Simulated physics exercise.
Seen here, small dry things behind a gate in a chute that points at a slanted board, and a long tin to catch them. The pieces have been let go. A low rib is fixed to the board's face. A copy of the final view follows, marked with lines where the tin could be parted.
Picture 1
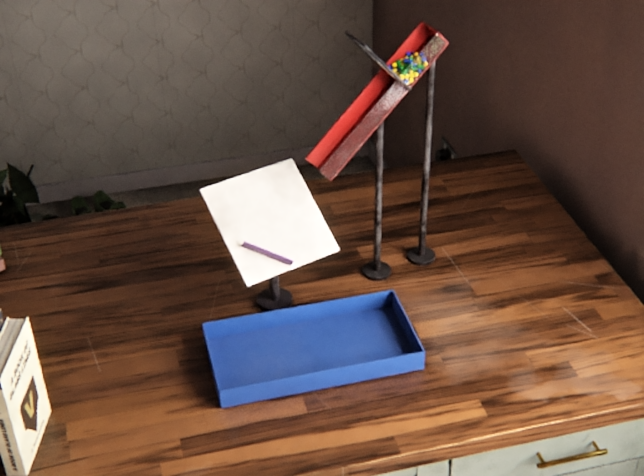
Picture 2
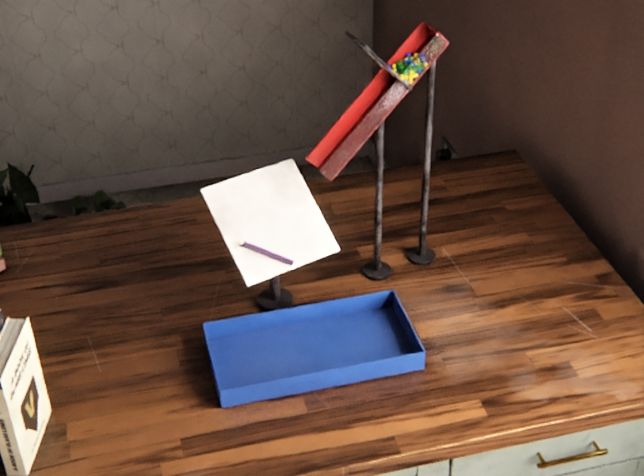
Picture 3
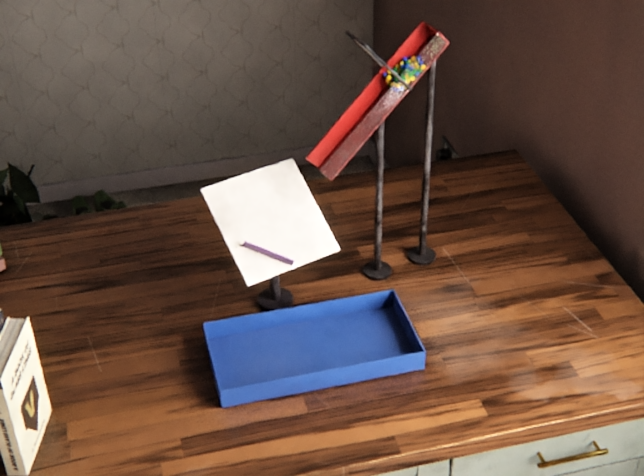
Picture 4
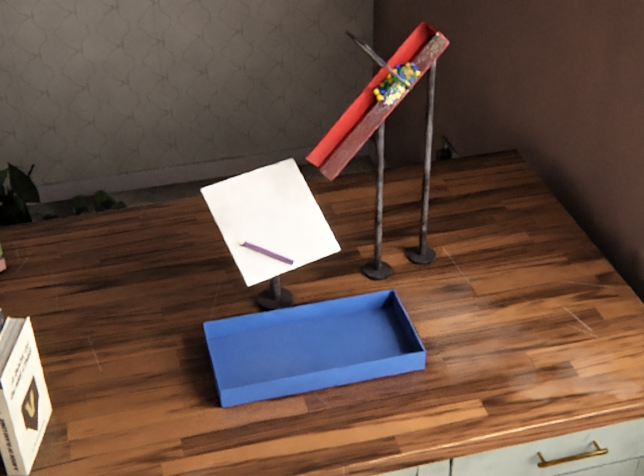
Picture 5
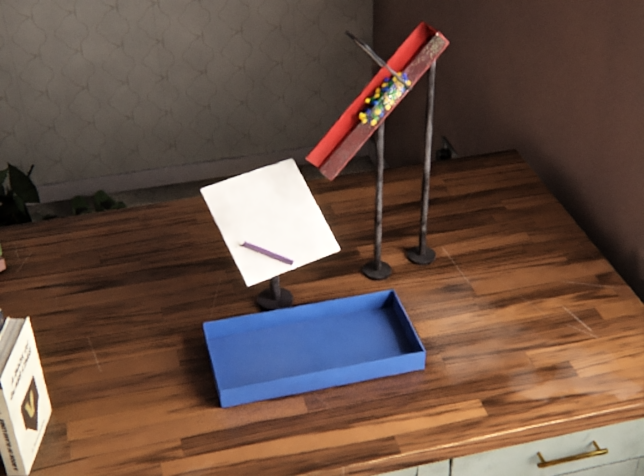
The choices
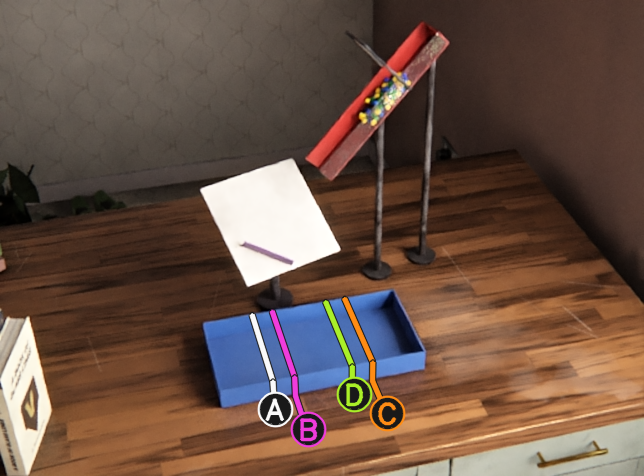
To begin with, a cluster of small colourful beads sits near the top of a sloping red chute, above a tilted white board and an empty blue tray on a wooden table. The beads then slide down the chute, spreading slightly, until they are around its middle.
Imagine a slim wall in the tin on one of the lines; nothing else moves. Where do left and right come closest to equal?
D beats the others.
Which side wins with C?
Left.
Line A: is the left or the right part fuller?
More lands on the right.
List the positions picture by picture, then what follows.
In the first picture, load behind the gate at (407, 70), round plastic beads; lip of the chute at (324, 174), sloping fairly steeply.
In the second picture, middle of the board at (271, 220), tilted fairly steeply; middle of its low edge at (295, 268); of its high edge at (247, 173).
In the third picture, front corners of the tin at (220, 390) and (425, 351), empty; front of the load at (391, 85).
In the fourth picture, middle of the load at (396, 83); its front at (380, 101), about a quarter of the way to the lip; rib from (245, 241) to (295, 261).
In the fifth picture, middle of the load at (382, 95); its front at (364, 121), about half of the way to the lip.
On the marked copy, line A crosses the front rim at (272, 380); line B crosses the front rim at (294, 376); line C crosses the front rim at (372, 361); line D crosses the front rim at (352, 365).
With A, of what is caught, none on the left of the divider, all on the right.
With B, of what is caught, a stray few on the left of the divider, nearly all on the right.
With C, of what is caught, nearly all on the left of the divider, a small part on the right.
With D, of what is caught, about two thirds on the left of the divider, about a quarter on the right.
